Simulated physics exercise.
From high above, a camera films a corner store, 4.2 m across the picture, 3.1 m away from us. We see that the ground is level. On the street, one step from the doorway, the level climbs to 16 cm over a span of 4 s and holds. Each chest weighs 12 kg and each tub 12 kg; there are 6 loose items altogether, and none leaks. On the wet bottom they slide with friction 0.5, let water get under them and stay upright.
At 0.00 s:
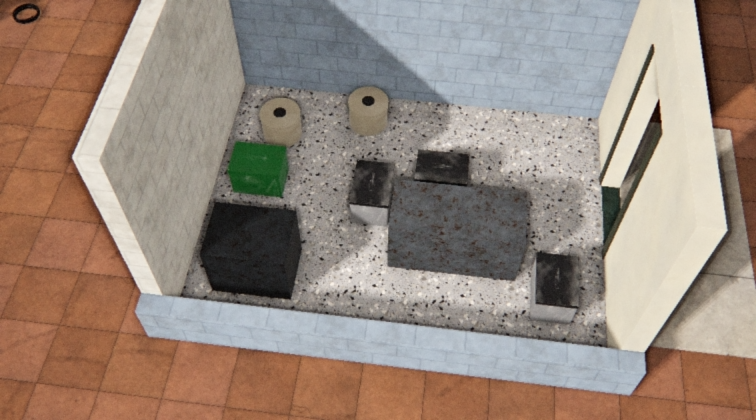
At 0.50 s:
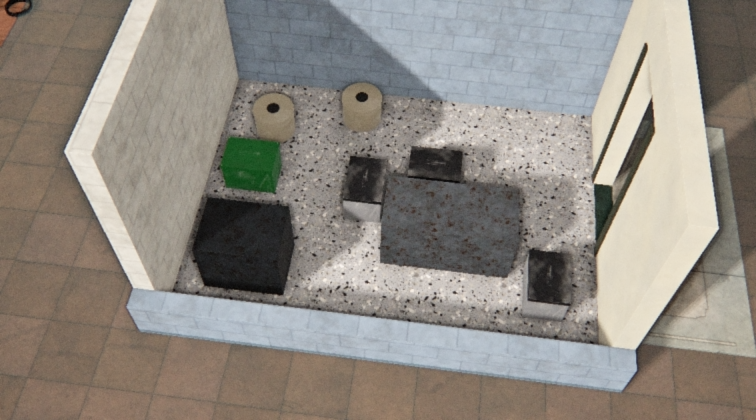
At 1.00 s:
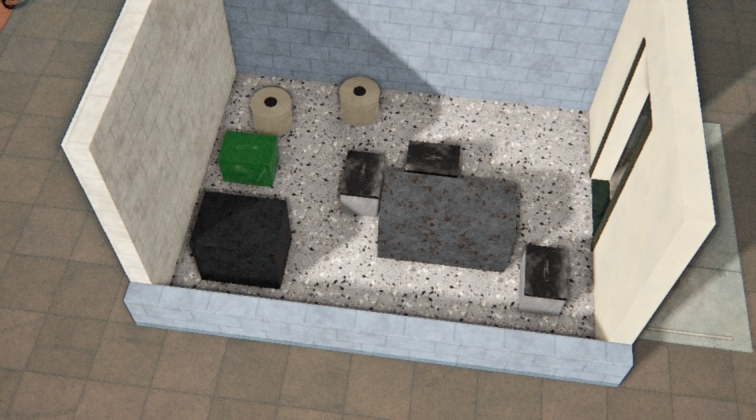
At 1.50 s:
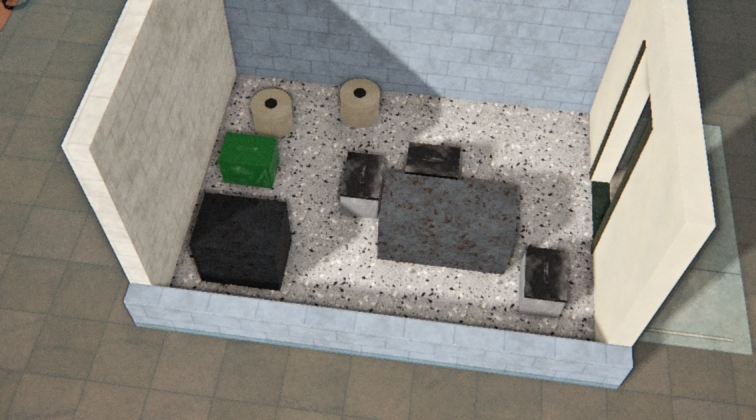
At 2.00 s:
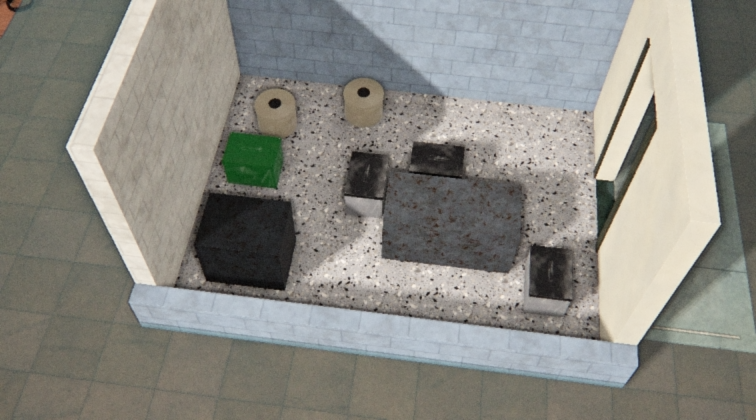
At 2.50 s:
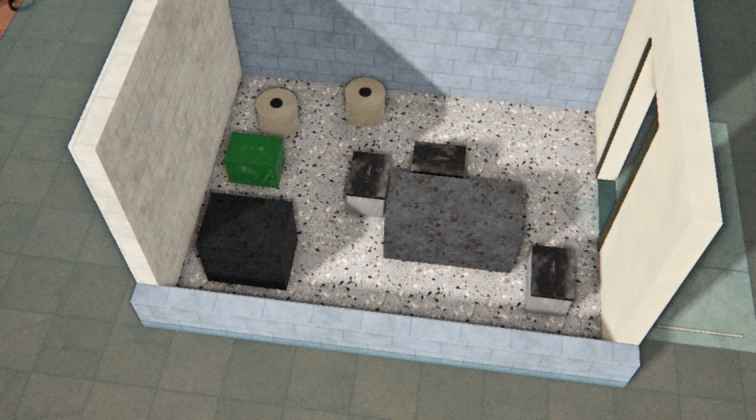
In a small corner store seen from above, a green box, dark blocks, a grey table and two pale cylinders stay still while the reddish paving outside turns brown, then murky grey-green, and the view shifts slightly.
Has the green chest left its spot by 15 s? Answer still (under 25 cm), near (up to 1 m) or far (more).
Near.
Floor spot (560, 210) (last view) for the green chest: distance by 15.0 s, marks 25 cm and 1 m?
So it journeys a long way.
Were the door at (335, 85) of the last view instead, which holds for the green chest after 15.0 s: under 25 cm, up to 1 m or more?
With that change, the green chest makes a small move.
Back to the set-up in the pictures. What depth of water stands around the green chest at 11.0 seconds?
6 cm or so.
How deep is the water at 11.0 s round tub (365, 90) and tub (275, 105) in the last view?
About 8 and 8 cm.
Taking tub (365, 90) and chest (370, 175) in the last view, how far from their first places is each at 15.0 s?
In turn: 140 cm, 80 cm.
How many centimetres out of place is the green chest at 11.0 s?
Shift by then: About 50 cm.
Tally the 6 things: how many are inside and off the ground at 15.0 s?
Count at that moment: 6.
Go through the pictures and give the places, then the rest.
The first frame shows the green chest at (257, 158), on the bottom; 0.0 m2 under water; 0 of 6 have shifted.
The second frame shows the green chest at (250, 154) rests on the ground; water covers 0.0 m2; 0 of 6 have shifted.
The third frame shows the green chest at (247, 148) rests on the ground; water covers 0.0 m2; 0 of 6 have shifted.
The fourth frame shows the green chest at (248, 149) rests on the ground; water covers 0.0 m2; 0 of 6 have shifted.
The fifth frame shows the green chest at (252, 149), on the bottom; 0.0 m2 under water; 0 of 6 have shifted.
The sixth frame shows the green chest at (253, 149) rests on the ground; 0.2 m2 under water; 0 of 6 have shifted.
After 3.5 s the green chest is near (253, 149), 0.0 m from its start, aground; 0 afloat.
After 6.8 s the green chest is near (253, 149), 0.0 m from its start, aground; 1 afloat.
After 11.0 s the green chest is near (230, 186), 0.5 m from its start, afloat; 4 afloat.
After 15.0 s the green chest is near (225, 191), 0.6 m from its start, afloat; 6 afloat.
